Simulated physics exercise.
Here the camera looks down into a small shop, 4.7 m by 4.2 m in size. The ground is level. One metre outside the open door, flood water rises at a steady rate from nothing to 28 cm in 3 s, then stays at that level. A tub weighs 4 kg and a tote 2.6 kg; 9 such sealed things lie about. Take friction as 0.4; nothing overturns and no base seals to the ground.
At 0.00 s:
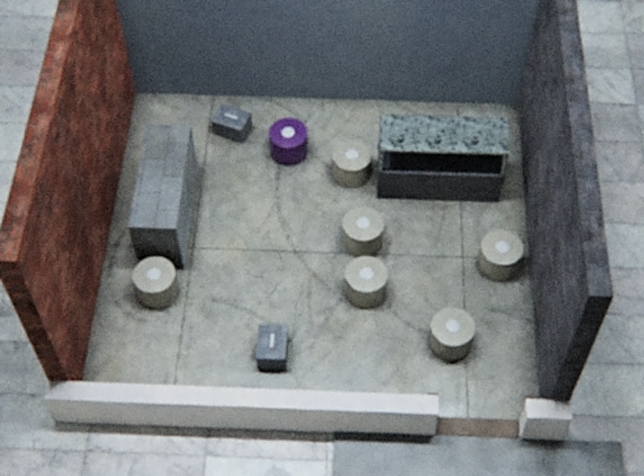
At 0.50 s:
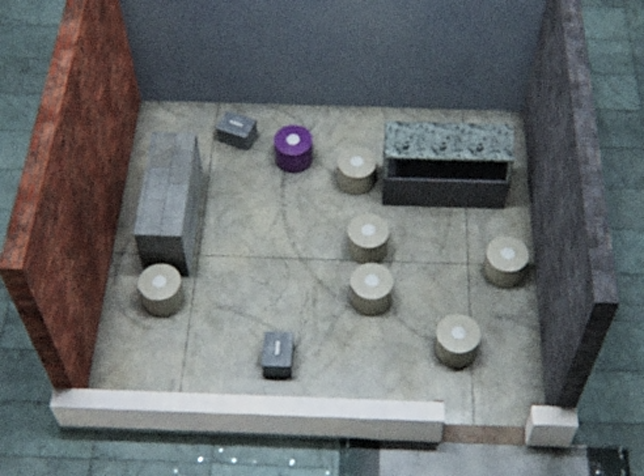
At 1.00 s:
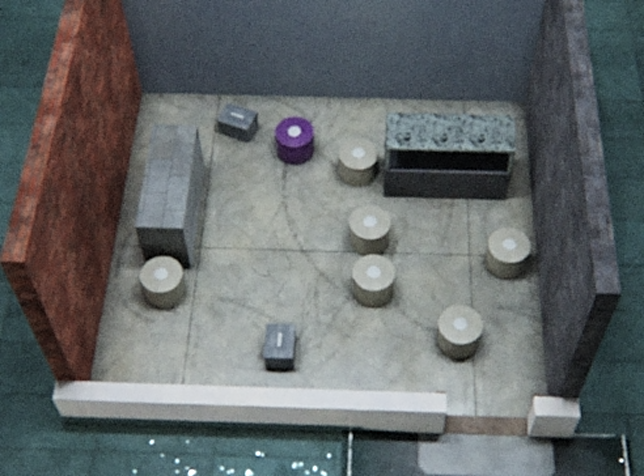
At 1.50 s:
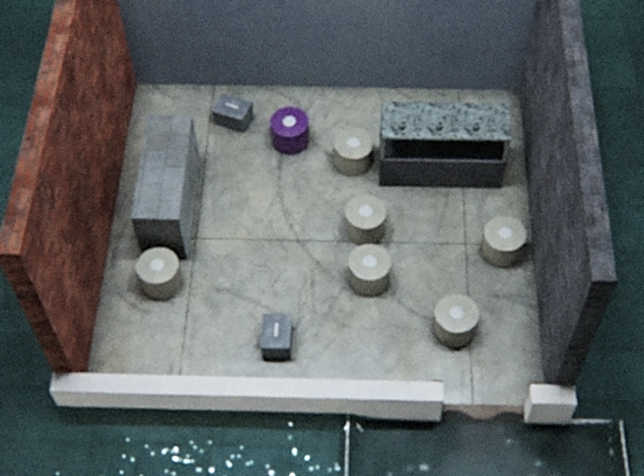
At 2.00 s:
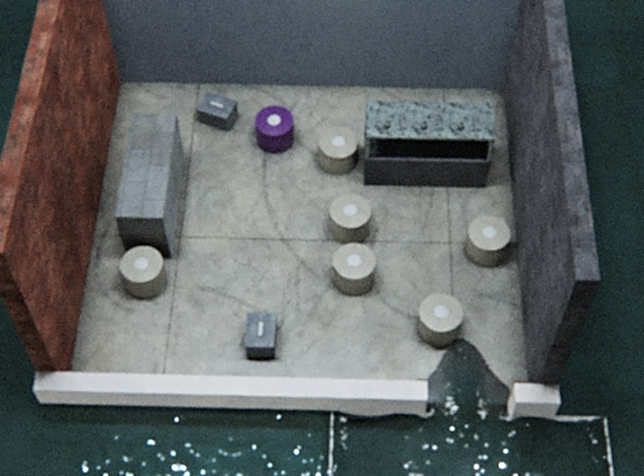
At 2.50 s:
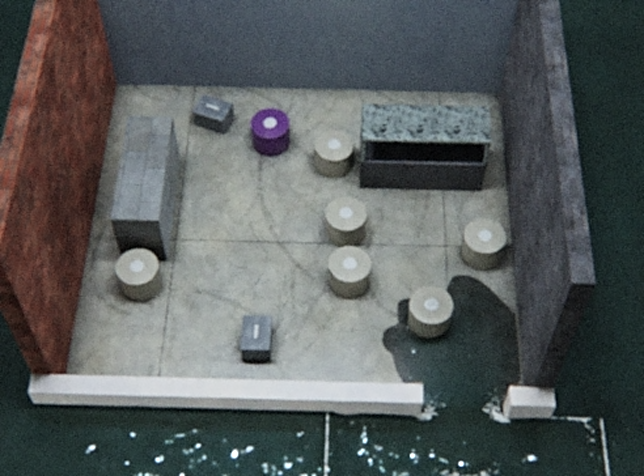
Water spreads over the ground outside, then enters through the doorway and reaches a tub.
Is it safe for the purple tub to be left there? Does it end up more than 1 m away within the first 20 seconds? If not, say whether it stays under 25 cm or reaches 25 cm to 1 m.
It is going to make a small trip.
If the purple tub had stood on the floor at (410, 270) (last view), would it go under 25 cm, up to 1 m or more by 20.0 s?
Outcome - it ends up well away.
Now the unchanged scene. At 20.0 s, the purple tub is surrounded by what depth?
Roughly 15 cm at that moment.
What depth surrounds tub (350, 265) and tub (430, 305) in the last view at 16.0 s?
14 and 11 cm.
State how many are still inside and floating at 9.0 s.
Of them, 8.
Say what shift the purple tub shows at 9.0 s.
Roughly 100 cm by then.
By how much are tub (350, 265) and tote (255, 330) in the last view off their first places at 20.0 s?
Respectively 150 and 120 centimetres.
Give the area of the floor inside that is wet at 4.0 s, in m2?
Wet area: Approx. 6.5 m2.
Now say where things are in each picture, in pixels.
The purple tub at (288, 133) rests on the ground; 0.0 m2 under water; 0 of 9 have shifted, in the first frame.
The purple tub at (293, 140), on the bottom; 0.0 m2 under water; 0 of 9 have shifted, in the second frame.
The purple tub at (294, 132) rests on the ground; 0.0 m2 under water; 0 of 9 have shifted, in the third frame.
The purple tub at (289, 122) rests on the ground; 0.0 m2 under water; 0 of 9 have shifted, in the fourth frame.
The purple tub at (274, 120), on the bottom; 0.4 m2 under water; 0 of 9 have shifted, in the fifth frame.
The purple tub at (270, 123) rests on the ground; 1.5 m2 under water; 1 of 9 have shifted, in the sixth frame.
After 4.0 s the purple tub is near (270, 123), 0.0 m from its start, aground; 2 afloat.
After 9.0 s the purple tub is near (216, 77), 0.9 m from its start, afloat; 8 afloat.
After 16.0 s the purple tub is near (277, 124), 0.1 m from its start, afloat; 9 afloat.
After 20.0 s the purple tub is near (310, 117), 0.5 m from its start, afloat; 9 afloat.
